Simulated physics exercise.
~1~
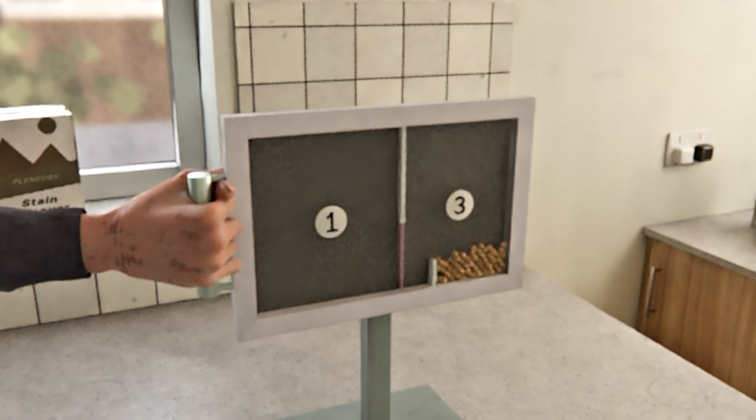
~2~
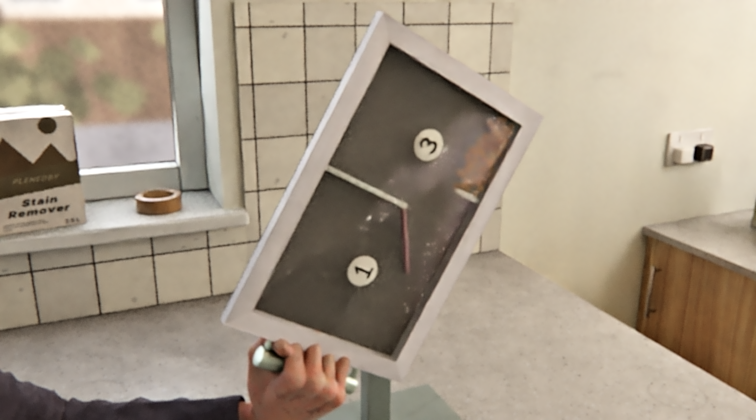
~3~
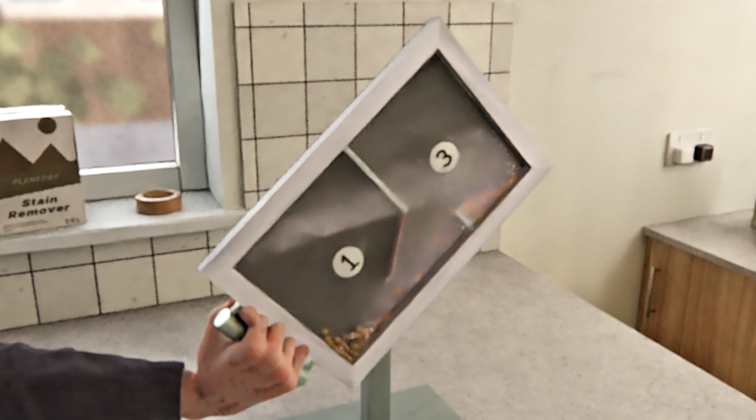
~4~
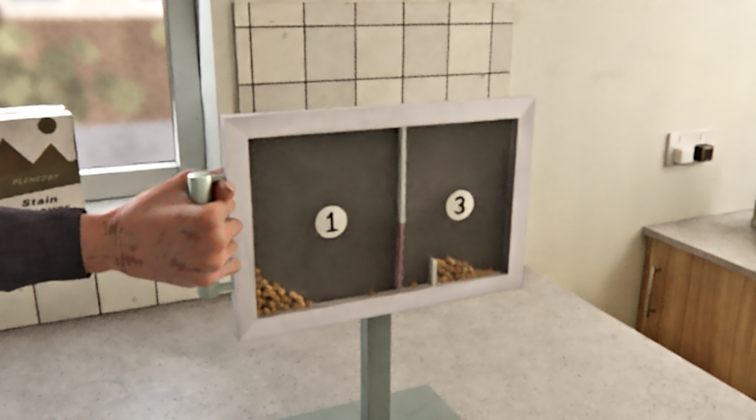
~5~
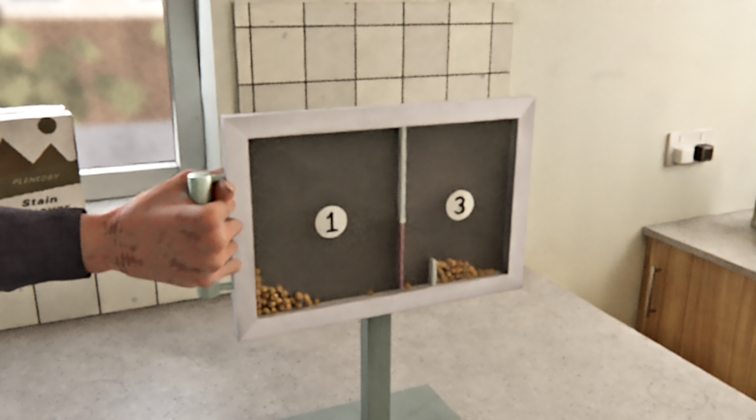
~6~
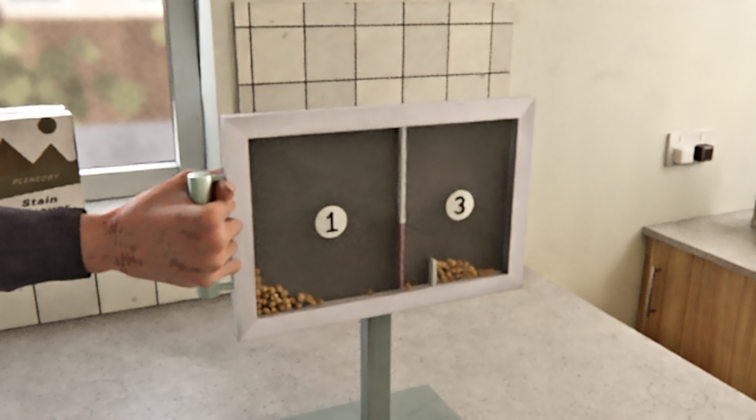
A hand tilts the framed box anticlockwise and back to level, leaving beads in both sides.
